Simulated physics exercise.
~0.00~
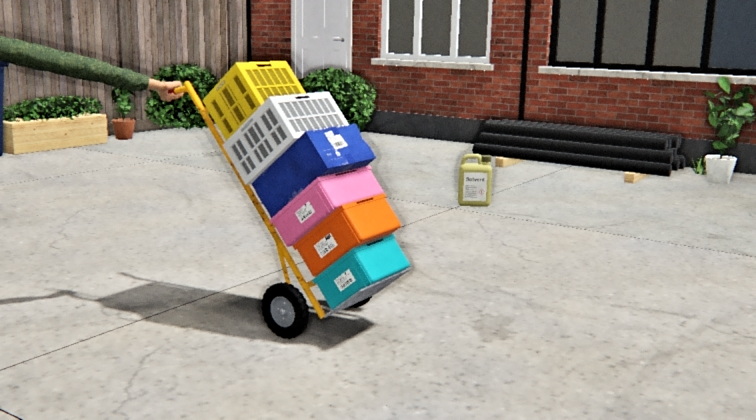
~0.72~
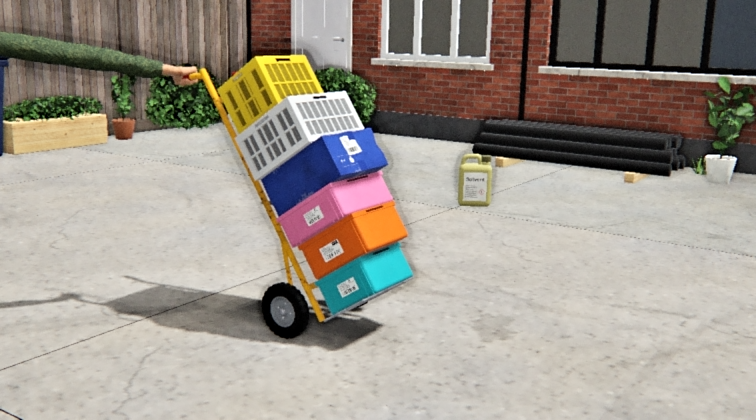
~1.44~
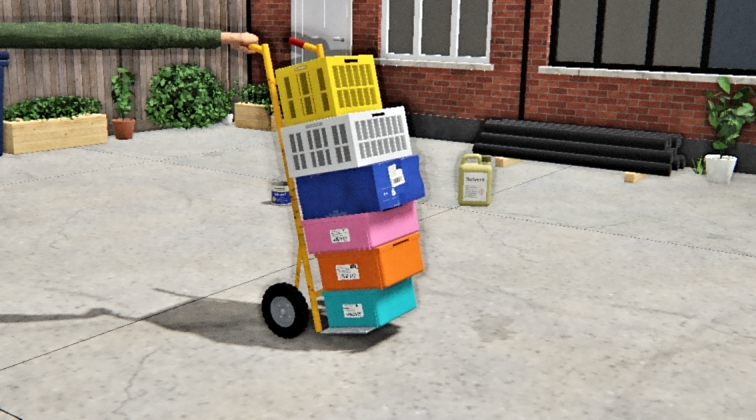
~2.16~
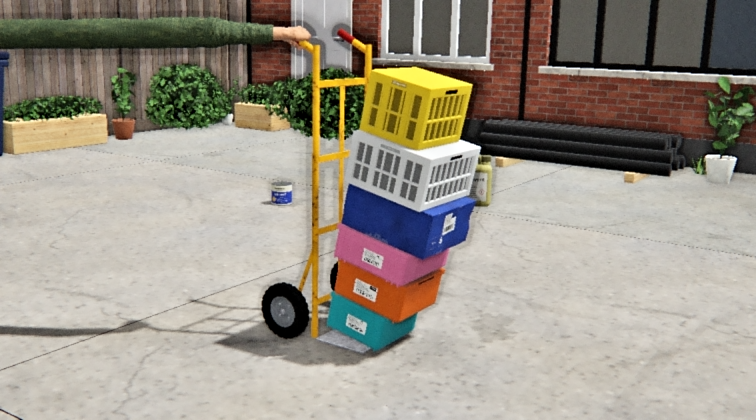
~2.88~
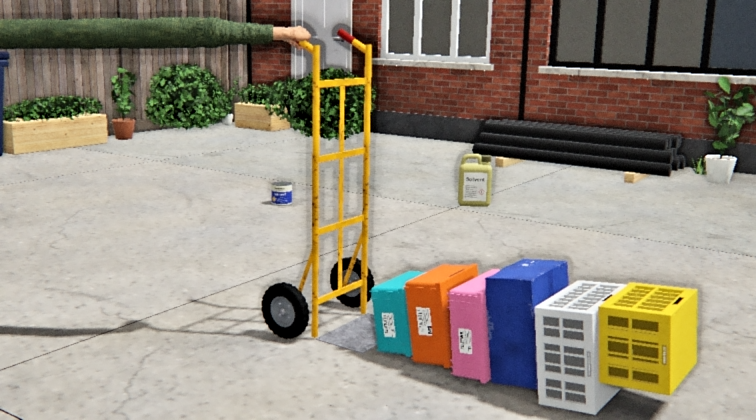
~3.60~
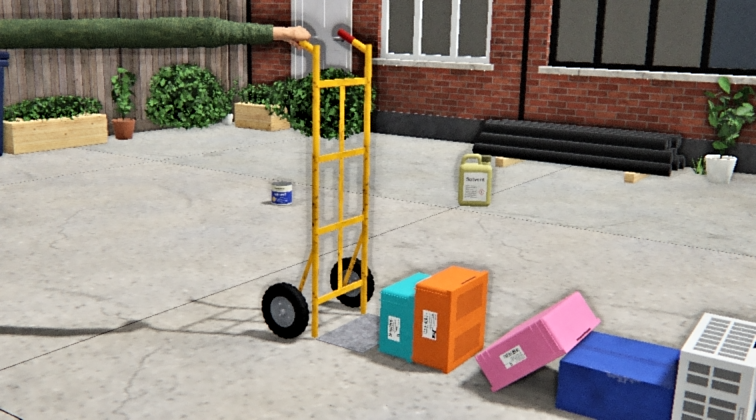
In a paved yard, a hand swings a loaded yellow hand truck upright, and its stacked crates and boxes topple off rightward.
